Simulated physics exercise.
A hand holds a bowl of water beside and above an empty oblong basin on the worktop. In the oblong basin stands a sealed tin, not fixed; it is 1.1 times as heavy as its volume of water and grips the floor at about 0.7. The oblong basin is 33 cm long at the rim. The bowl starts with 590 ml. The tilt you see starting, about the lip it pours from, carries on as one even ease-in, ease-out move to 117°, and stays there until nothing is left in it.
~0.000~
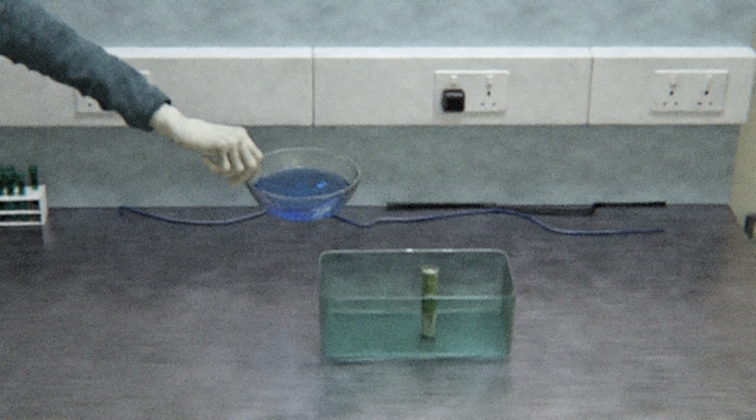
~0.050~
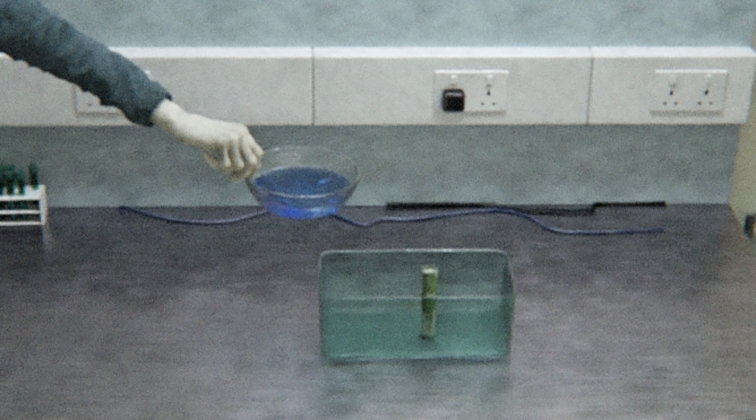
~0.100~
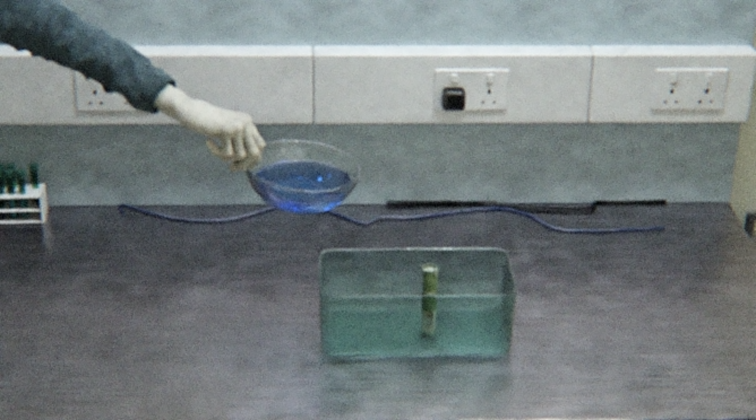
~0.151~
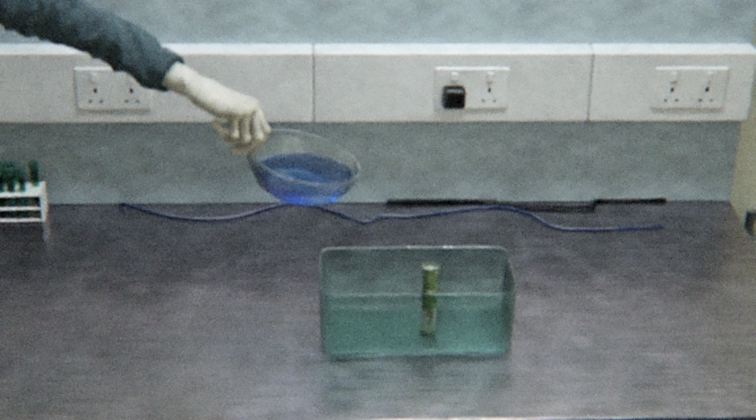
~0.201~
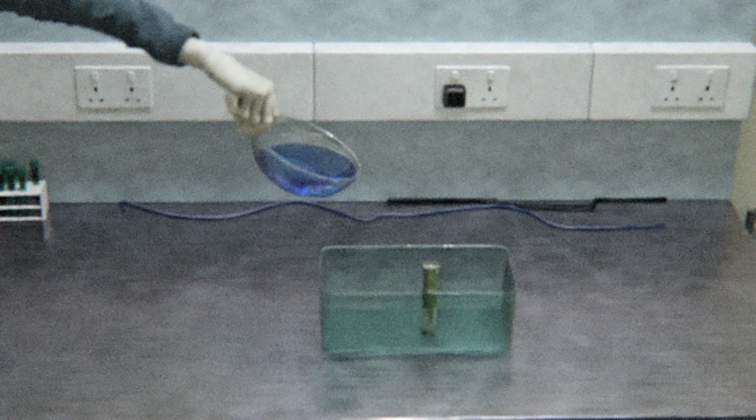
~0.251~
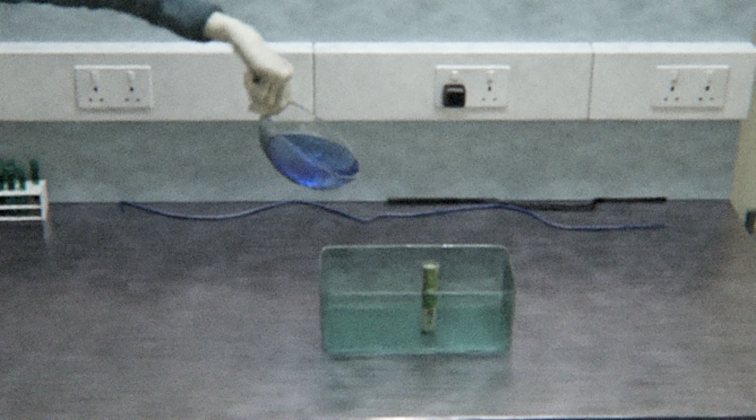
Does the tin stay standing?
The tin stays up.
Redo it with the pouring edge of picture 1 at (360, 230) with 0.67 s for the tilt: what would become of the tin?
Then it goes over.
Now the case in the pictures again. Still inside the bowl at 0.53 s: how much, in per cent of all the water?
About 4 per cent.
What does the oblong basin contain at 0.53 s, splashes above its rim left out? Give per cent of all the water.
About 7 per cent.
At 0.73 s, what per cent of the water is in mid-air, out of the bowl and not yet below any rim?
Near 3 in a hundred.
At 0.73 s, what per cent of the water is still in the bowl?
Near 0 in a hundred.
Then, 0.53 s in, the tilt is 104° and 4 per cent is still to pour; the tin stands where it began.
Then, 0.73 s in, the tilt is 117° and 0 per cent is still to pour; the tin stands where it began.
Then, 0.94 s in, the tilt is 117° and 0 per cent is still to pour; the tin stands where it began.
Then, 1.17 s in, the tilt is 117° and 0 per cent is still to pour; the tin stands where it began.
Finally, the tin stands where it began.
